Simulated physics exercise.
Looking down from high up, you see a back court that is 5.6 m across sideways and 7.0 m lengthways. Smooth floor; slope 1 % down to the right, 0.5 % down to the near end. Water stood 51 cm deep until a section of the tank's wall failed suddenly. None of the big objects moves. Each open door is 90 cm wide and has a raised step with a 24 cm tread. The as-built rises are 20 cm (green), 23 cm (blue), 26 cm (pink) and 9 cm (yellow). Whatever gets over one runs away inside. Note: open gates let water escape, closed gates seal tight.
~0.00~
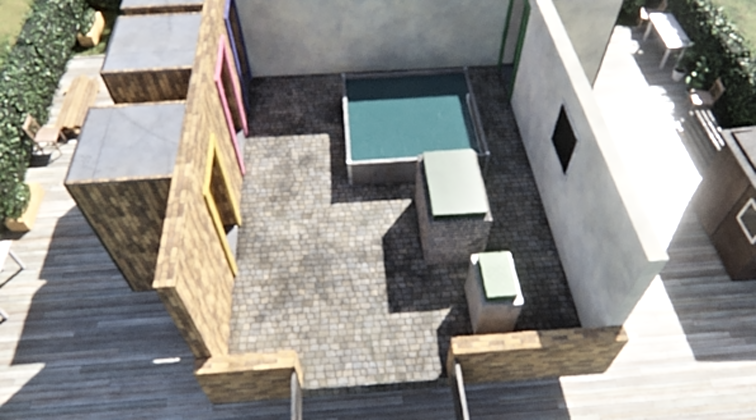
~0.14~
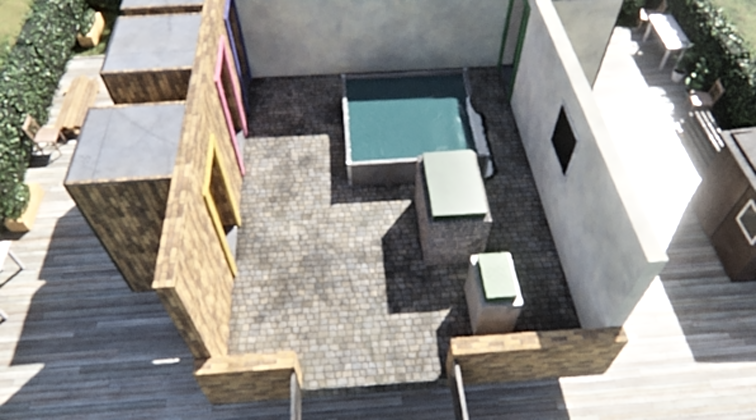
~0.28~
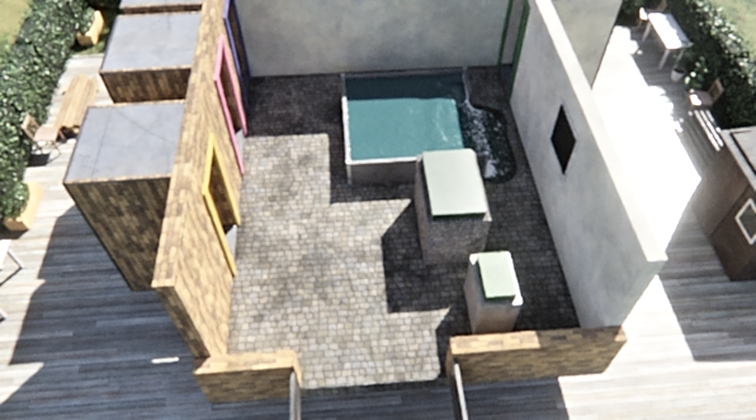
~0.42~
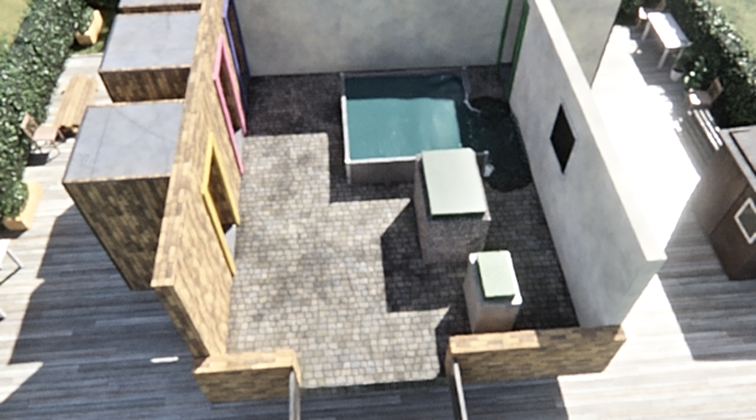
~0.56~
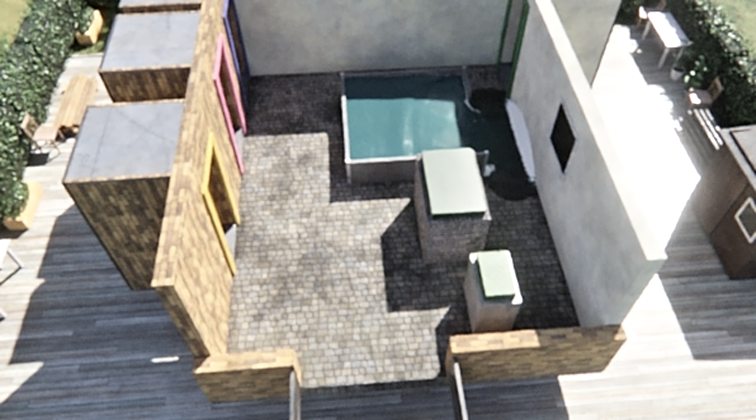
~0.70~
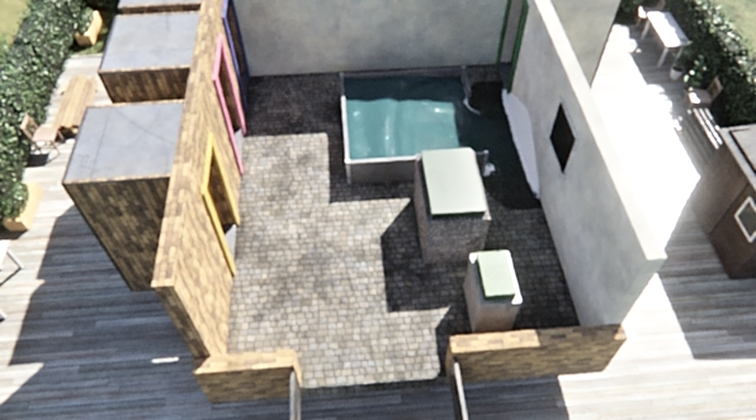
We see a walled, paved court from above, with a still tank of water near the back; its right side opens, and water pours through the gap, foams, then spreads darkly over the paving to the right-hand wall.
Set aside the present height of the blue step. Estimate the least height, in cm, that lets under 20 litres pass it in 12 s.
I would say 15 cm.
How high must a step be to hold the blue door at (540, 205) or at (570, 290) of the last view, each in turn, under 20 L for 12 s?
You'd want roughly 16 cm there first, then roughly 18 cm.
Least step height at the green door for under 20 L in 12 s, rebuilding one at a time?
The green one would have to be about 21 cm high.
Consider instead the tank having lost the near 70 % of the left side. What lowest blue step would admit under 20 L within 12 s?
Close to 16 cm at the least.
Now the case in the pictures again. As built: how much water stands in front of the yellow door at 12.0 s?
Some 6.5 centimetres.
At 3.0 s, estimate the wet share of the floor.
Wet share: Around 40 %.
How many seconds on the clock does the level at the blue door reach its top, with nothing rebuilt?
It peaks around 4.5 s.
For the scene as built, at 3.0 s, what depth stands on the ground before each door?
Depths in cm: Green 21, blue 0, pink 0, yellow 0.
After 1.4 s water covers 15 % of the floor, deepest (44 cm) near (515, 149); it has not reached the blue door.
After 3.0 s water covers 40 % of the floor, deepest (36 cm) near (498, 68); it has not reached the blue door.
After 12.0 s water covers 100 % of the floor, deepest (17 cm) near (508, 356); 6 cm at the blue door, 0 litres in over its 23 cm step.
At the blue door as built, the water arrived by 3.9 s and peaked near 19 cm at 4.6 s.
Run again over the same 12 s with other heights there, 30 litres in over 13.5 cm, 5 litres over 18.5 cm. The limit of 20 litres is kept from about 15 cm up.
